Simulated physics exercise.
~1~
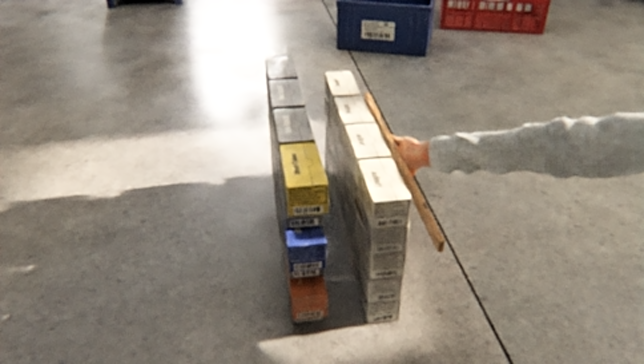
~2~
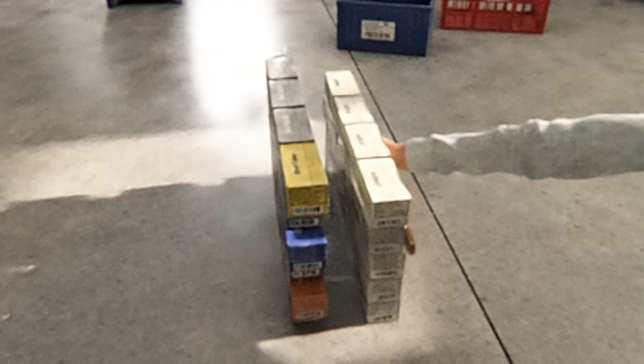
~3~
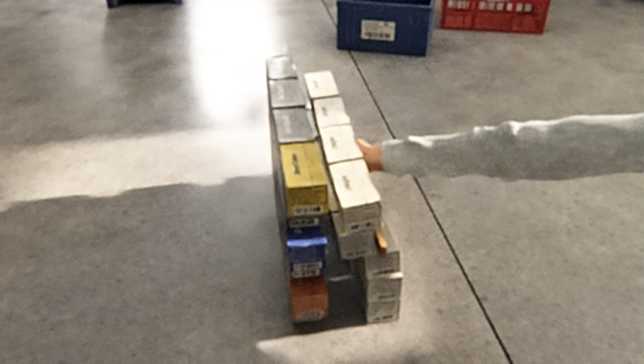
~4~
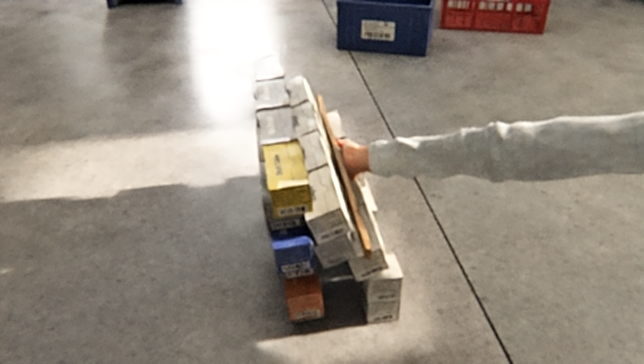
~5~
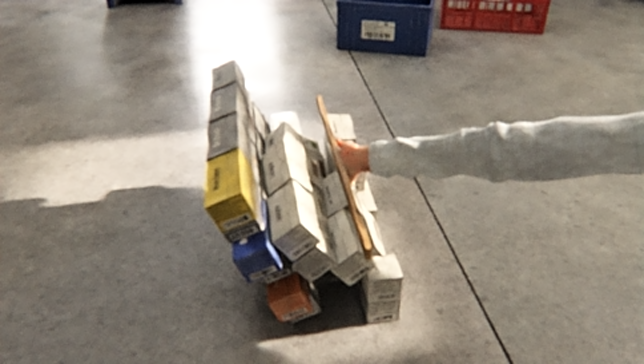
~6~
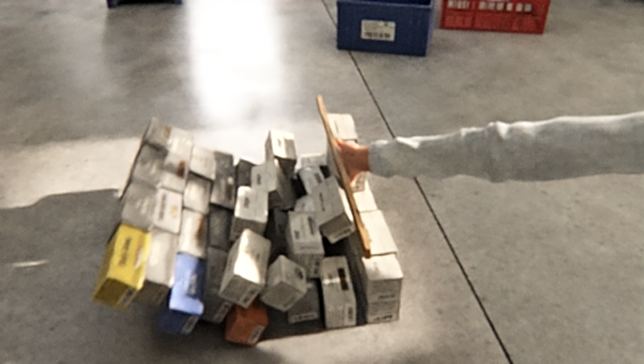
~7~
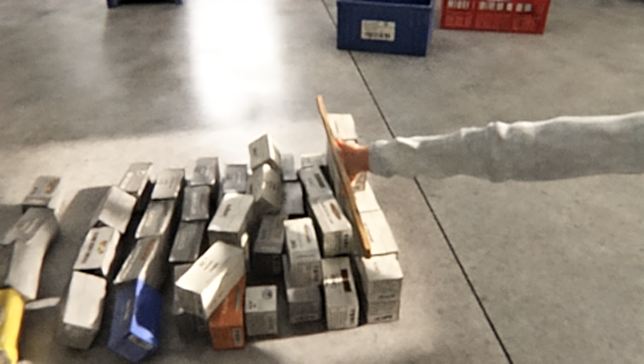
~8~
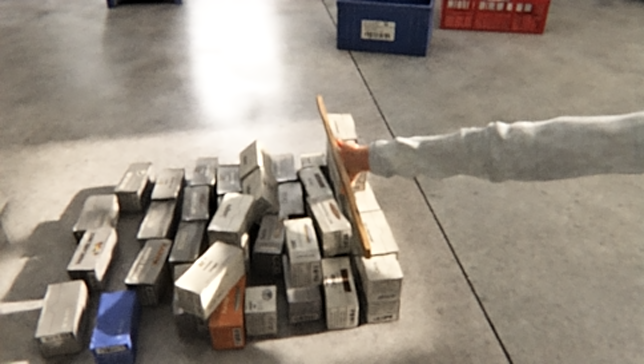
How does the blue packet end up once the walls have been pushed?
It drops with the second wall, tumbling to the left and ending upside down on the floor at the near edge of the scattered packets.
Shop floor with a hand pushing a batten leftward, tipping a pale packet wall into another and leaving packets strewn about.
